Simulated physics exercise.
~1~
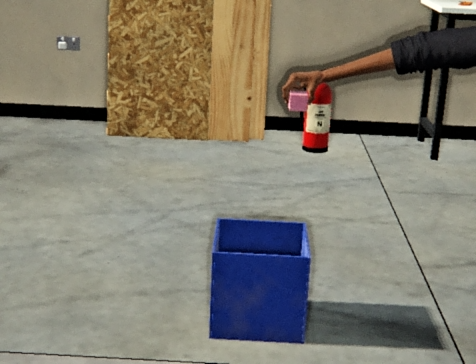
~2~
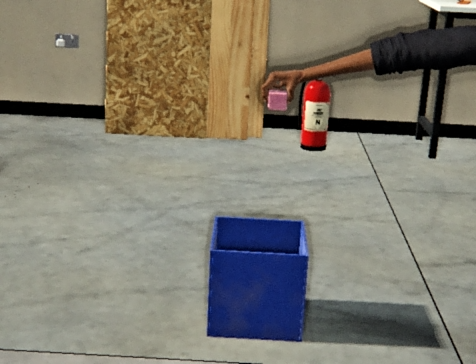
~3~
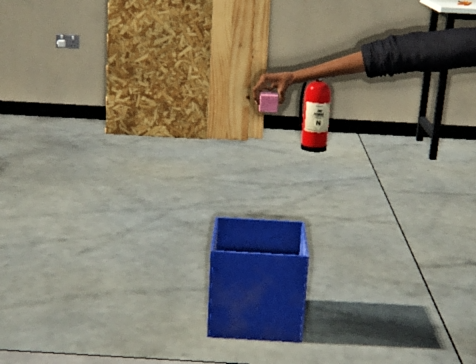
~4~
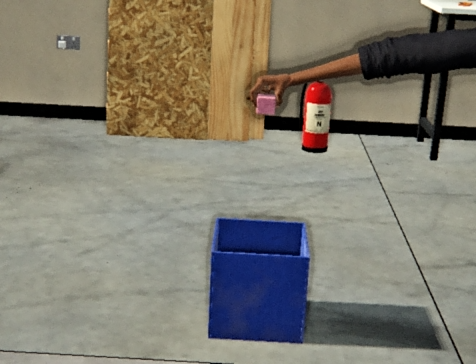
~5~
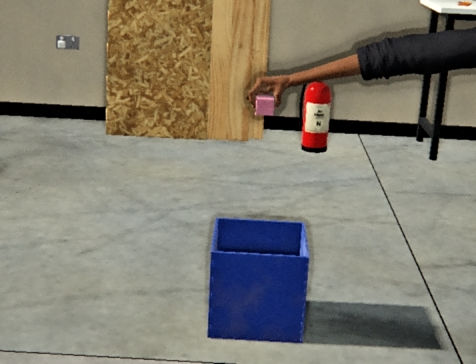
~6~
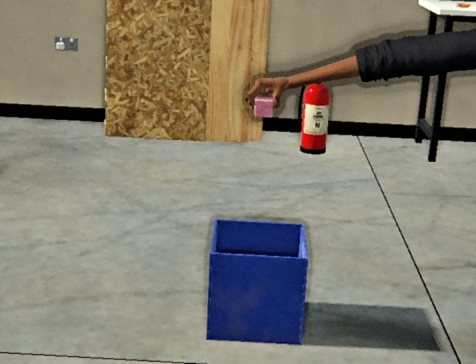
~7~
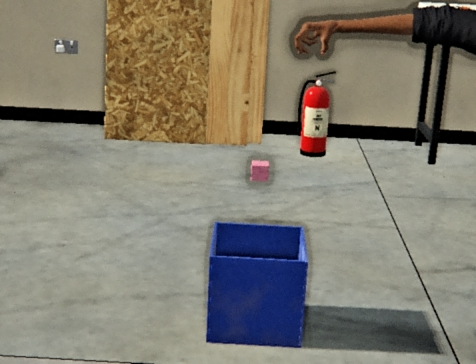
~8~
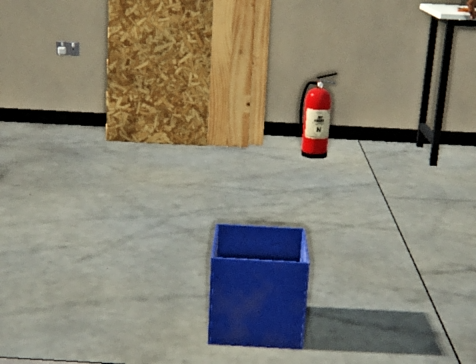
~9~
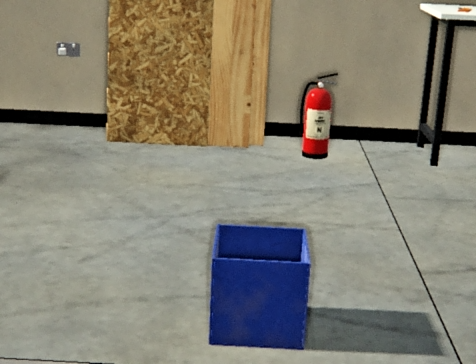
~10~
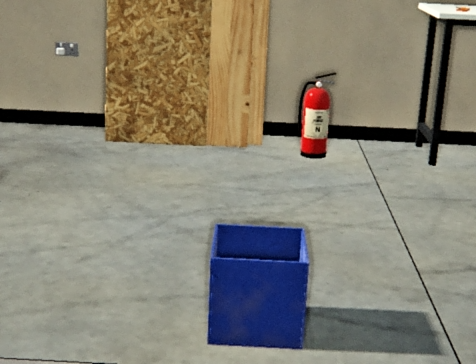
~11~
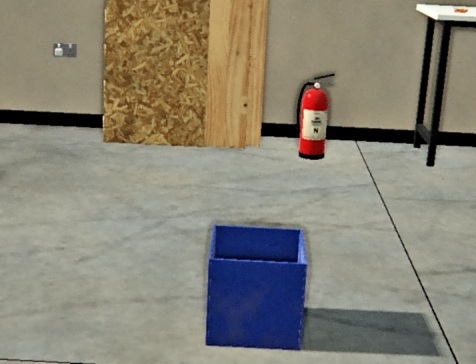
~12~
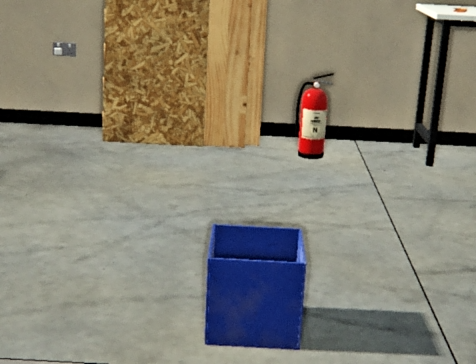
A small pink block held by a hand moves left above a blue crate, is released, and drops inside, out of view.
